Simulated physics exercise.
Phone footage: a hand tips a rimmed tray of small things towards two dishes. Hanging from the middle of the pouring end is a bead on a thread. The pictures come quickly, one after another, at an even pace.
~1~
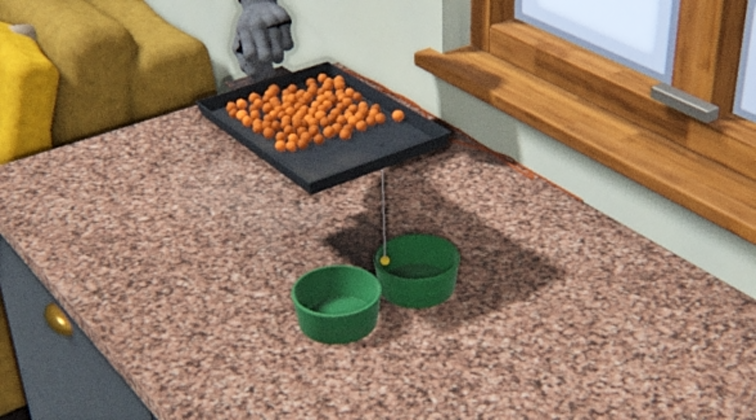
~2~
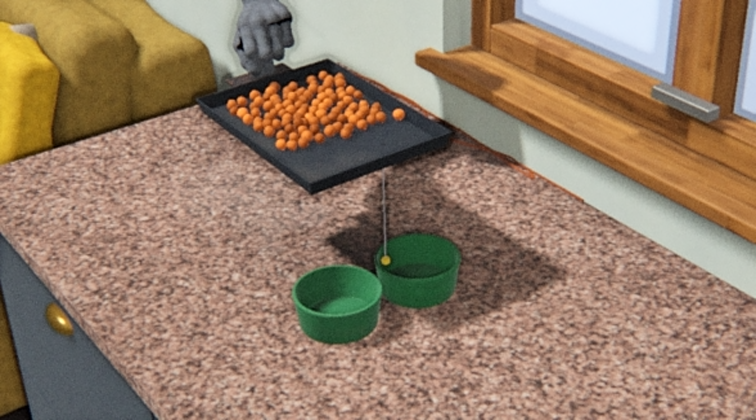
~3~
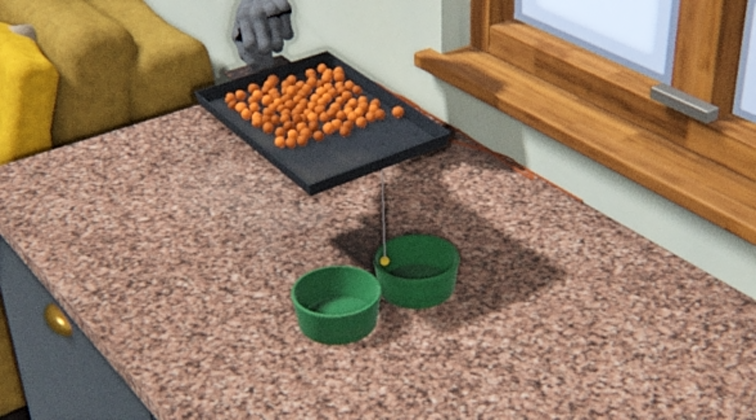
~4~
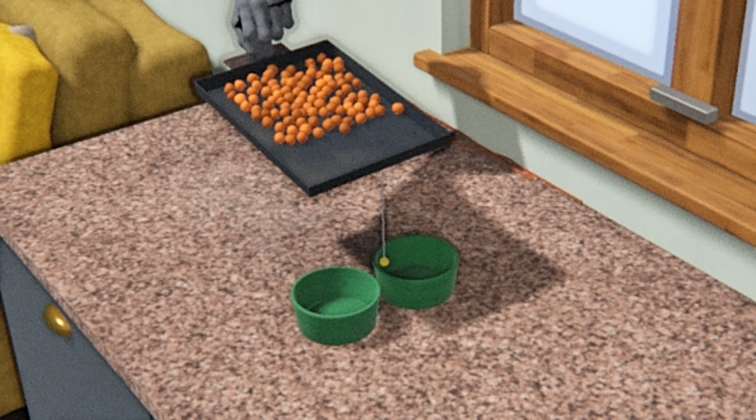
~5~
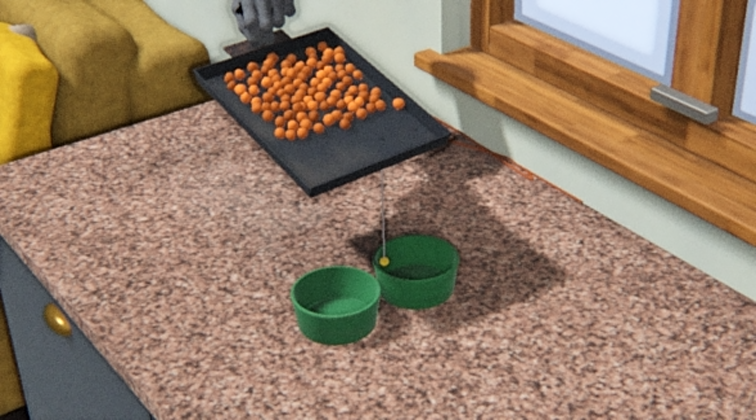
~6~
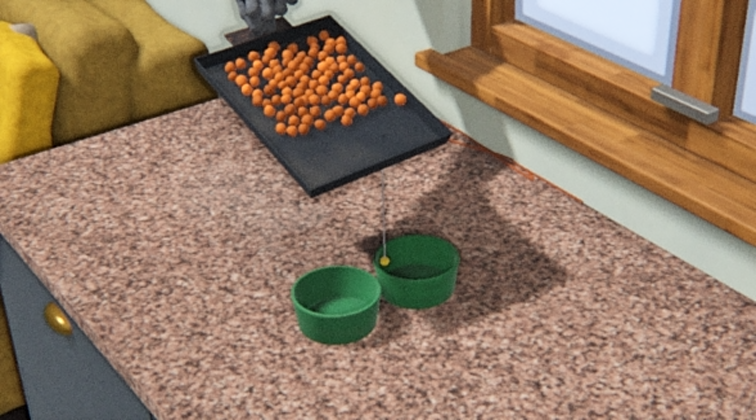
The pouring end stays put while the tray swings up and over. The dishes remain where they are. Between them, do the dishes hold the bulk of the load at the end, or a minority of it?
By the end, the dishes are holding not even half of the load, I'd say.
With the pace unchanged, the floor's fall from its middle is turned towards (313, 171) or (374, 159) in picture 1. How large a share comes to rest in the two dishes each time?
Lab note: Case 1 near 60 %, case 2 near 10 %.
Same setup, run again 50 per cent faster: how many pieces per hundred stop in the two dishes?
Close to 20 in a hundred.
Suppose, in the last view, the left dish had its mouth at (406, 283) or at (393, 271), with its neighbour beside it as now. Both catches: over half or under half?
Well, a minority share the first time and a minority share the next.
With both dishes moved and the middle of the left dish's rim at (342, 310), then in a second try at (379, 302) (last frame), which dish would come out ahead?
Result, try one: The left of the two; try two: The left of the two.
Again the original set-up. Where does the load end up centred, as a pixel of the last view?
(401, 348).
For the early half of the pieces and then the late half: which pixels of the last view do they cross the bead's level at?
First around (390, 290), afterwards around (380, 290).
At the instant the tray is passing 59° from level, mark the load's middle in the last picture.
Roughly at (360, 149).
Soon, tray tipped steeply; nearly all on the tray; a stray few in the air.
A while on, tray tipped right over; most on the tray; a small part outside both; a small part in the air.
Towards the end, tray tipped past a quarter turn; about a quarter in the left dish; a stray few in the right dish; most outside both.
Finally, tray tipped past a quarter turn; about a quarter in the left dish; a stray few in the right dish; most outside both.
